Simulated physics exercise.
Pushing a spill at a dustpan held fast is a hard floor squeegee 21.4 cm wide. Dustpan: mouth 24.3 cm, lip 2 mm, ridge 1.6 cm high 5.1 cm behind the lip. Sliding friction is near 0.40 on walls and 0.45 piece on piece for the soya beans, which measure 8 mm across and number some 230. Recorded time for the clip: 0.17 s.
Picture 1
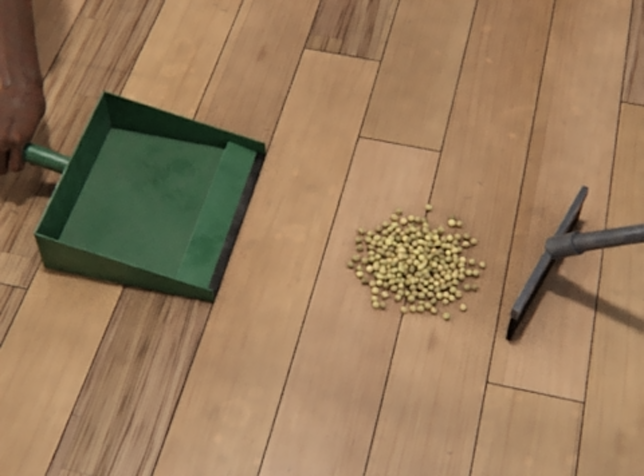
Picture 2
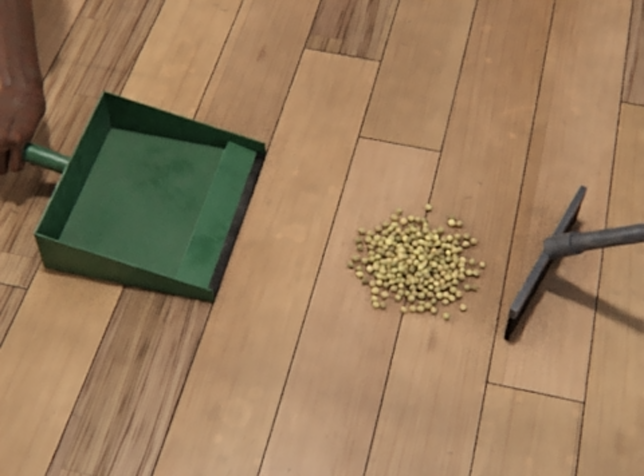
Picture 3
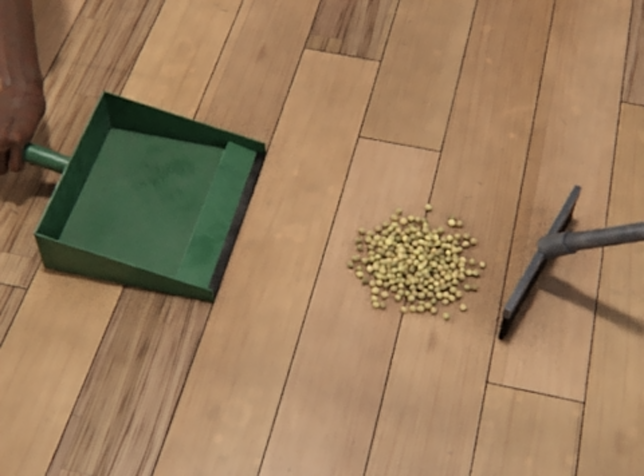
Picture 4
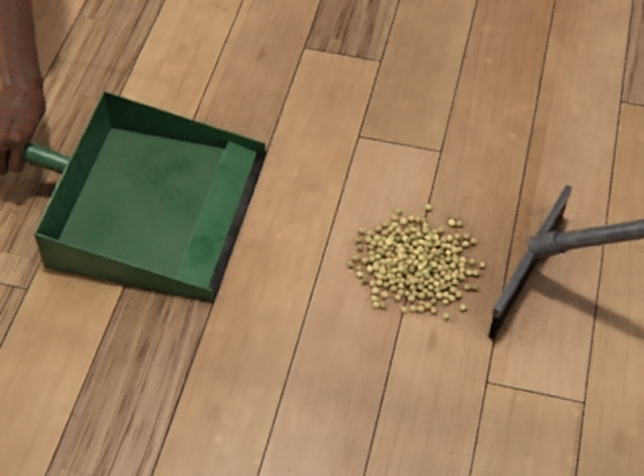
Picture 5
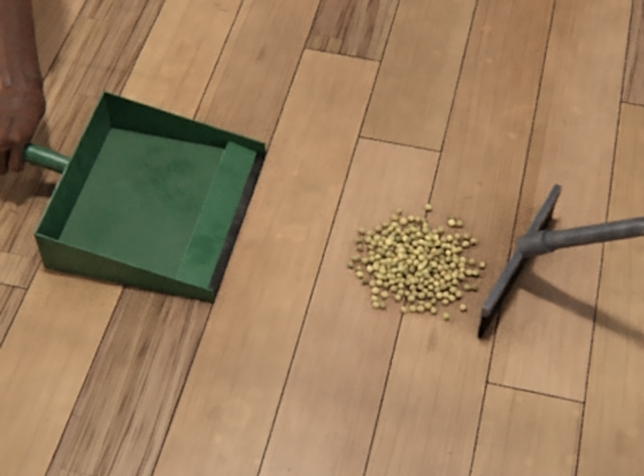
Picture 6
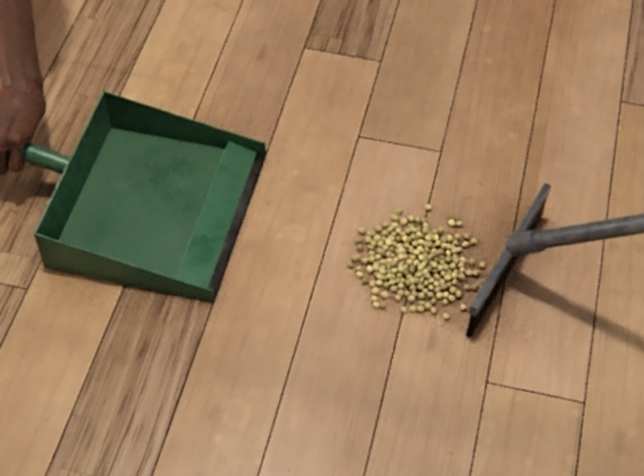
A dark squeegee on a grey handle slid slowly left across the wooden floor until its blade reached the edge of a pile of small yellowish-green pieces, while a hand held a green dustpan still.
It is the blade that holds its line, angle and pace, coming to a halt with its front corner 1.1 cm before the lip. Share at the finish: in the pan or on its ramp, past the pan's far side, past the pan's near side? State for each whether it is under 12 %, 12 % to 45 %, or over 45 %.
At the end, in the pan or on its ramp: A meagre share; past the pan's far side: A meagre share; past the pan's near side: A meagre share.
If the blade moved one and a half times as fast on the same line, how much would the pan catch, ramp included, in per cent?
I'd guess it lands at about 10 per cent.
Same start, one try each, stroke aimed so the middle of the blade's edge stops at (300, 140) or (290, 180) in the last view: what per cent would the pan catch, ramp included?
Some 10 and 15 per cent.
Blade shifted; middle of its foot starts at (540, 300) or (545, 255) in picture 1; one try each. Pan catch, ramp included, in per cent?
Close to 0 in a hundred, then close to 5 in a hundred.
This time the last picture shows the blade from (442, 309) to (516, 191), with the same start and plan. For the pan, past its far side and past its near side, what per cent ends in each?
Per cent by place - pan 10, far side 15, near side 5.
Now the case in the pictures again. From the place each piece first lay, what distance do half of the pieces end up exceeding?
That distance is around 20 cm.
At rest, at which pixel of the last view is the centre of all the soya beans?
Centre at rest: Approx. (263, 218) px.
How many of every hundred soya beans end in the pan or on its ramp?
Roughly 5 %.
Then, 0.37 s after the last picture, middle of the blade 20 cm from the lip; 0 % over the lip, far side 0 %, near side 0 %.
Then, 0.62 s after the last picture, middle of the blade 10 cm from the lip; 0 % over the lip, far side 5 %, near side 5 %.
Then, 0.98 s after the last picture, middle of the blade 4 cm from the lip; 5 % over the lip, far side 5 %, near side 5 %.
In the end, pan 5 %, far side 5 %, near side 5 %, in front of the lip or behind the blade 85 %.
